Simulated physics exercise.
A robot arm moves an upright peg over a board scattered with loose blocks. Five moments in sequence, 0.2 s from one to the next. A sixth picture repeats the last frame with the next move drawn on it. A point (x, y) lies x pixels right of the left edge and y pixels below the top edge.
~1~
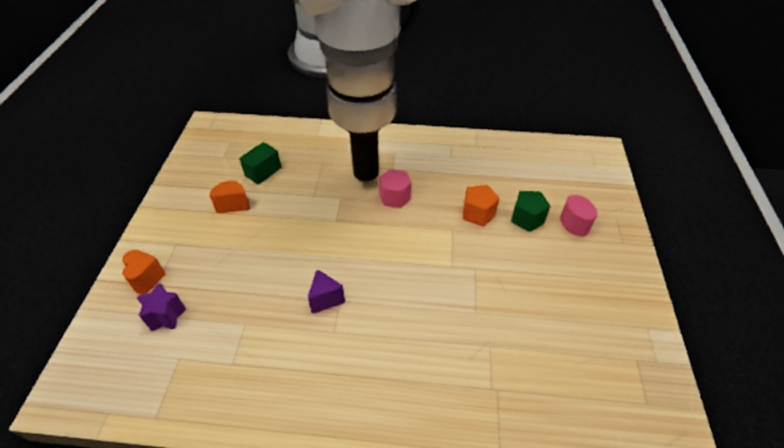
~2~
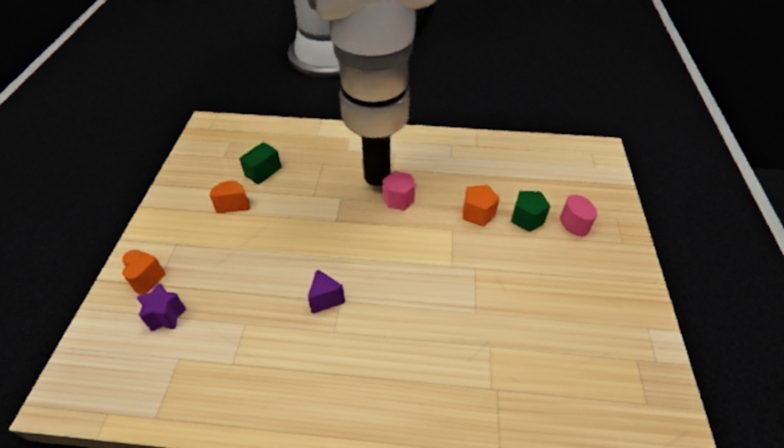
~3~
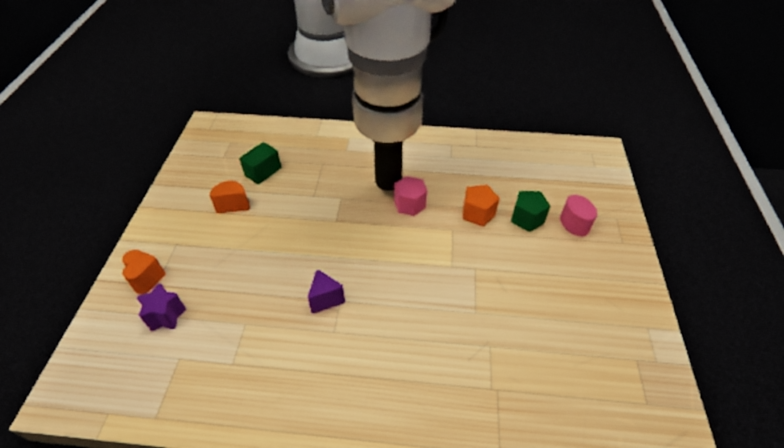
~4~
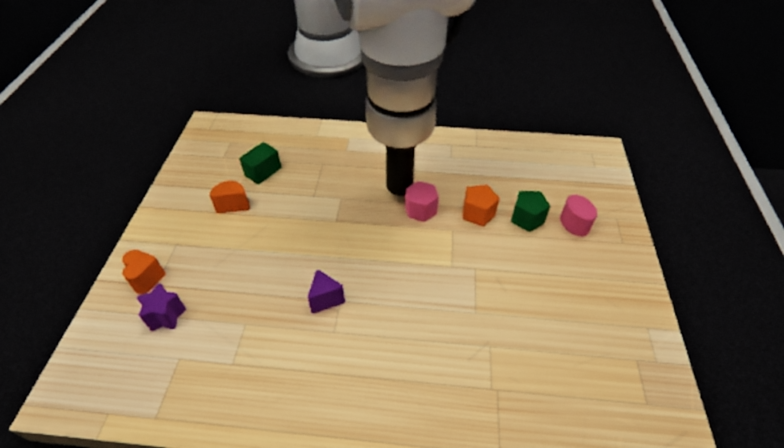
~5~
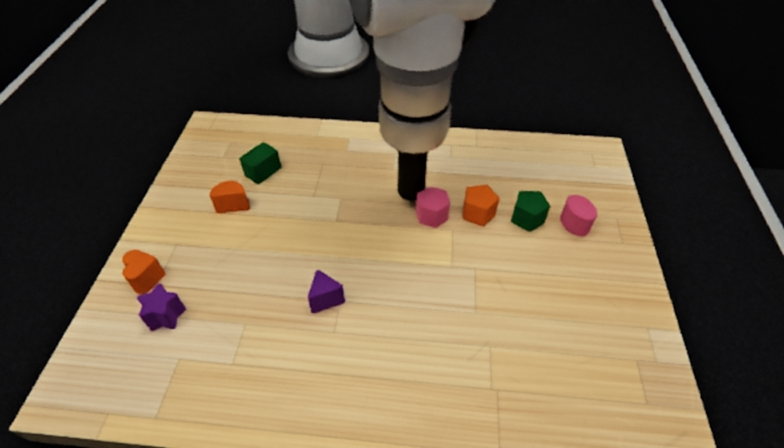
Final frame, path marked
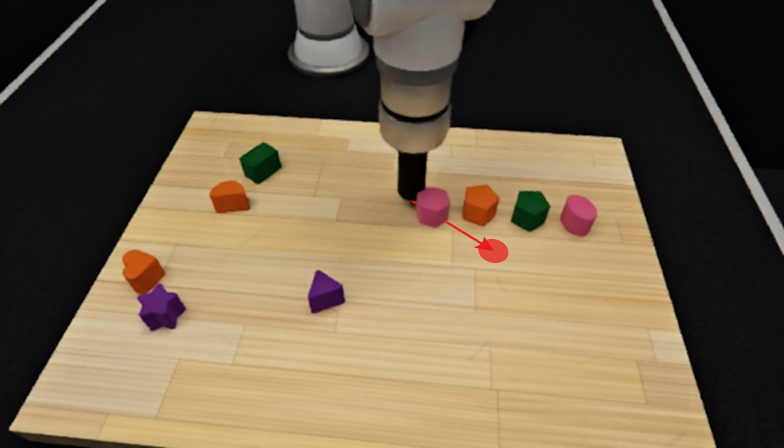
At first, the robot arm's black peg stands just left of a pink hexagonal block near the top of a wooden board scattered with colored blocks. The peg then pushes it a short way right and slightly toward the viewer, narrowing the gap to the orange pentagon, while the other blocks stay still.
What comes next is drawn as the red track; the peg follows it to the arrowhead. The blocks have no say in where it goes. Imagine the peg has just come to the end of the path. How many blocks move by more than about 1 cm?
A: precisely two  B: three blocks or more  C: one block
C: One block.
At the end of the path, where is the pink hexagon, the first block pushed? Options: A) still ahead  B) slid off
I choose A.
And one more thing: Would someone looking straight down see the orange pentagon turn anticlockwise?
Yes
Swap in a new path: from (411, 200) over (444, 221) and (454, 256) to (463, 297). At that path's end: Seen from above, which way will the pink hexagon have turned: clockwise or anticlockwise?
I'd predict that, seen from above, the pink hexagon rotates counter-clockwise.
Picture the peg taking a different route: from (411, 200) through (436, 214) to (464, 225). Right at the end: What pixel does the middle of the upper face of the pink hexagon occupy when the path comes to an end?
Answer: (484, 230).
Path on the board, in a line from (411, 200) to (493, 251).
On the path given first. One third of the way, peg (438, 207); pink hexagon (462, 215); orange pentagon (485, 196), turned 15° anticlockwise.
Two thirds of the way, peg (466, 224); pink hexagon (490, 235); orange pentagon (486, 196), turned 20° anticlockwise.
At the end, peg (496, 242); pink hexagon (520, 256), turned 10° clockwise; orange pentagon (486, 196), turned 20° anticlockwise; green pentagon in place.
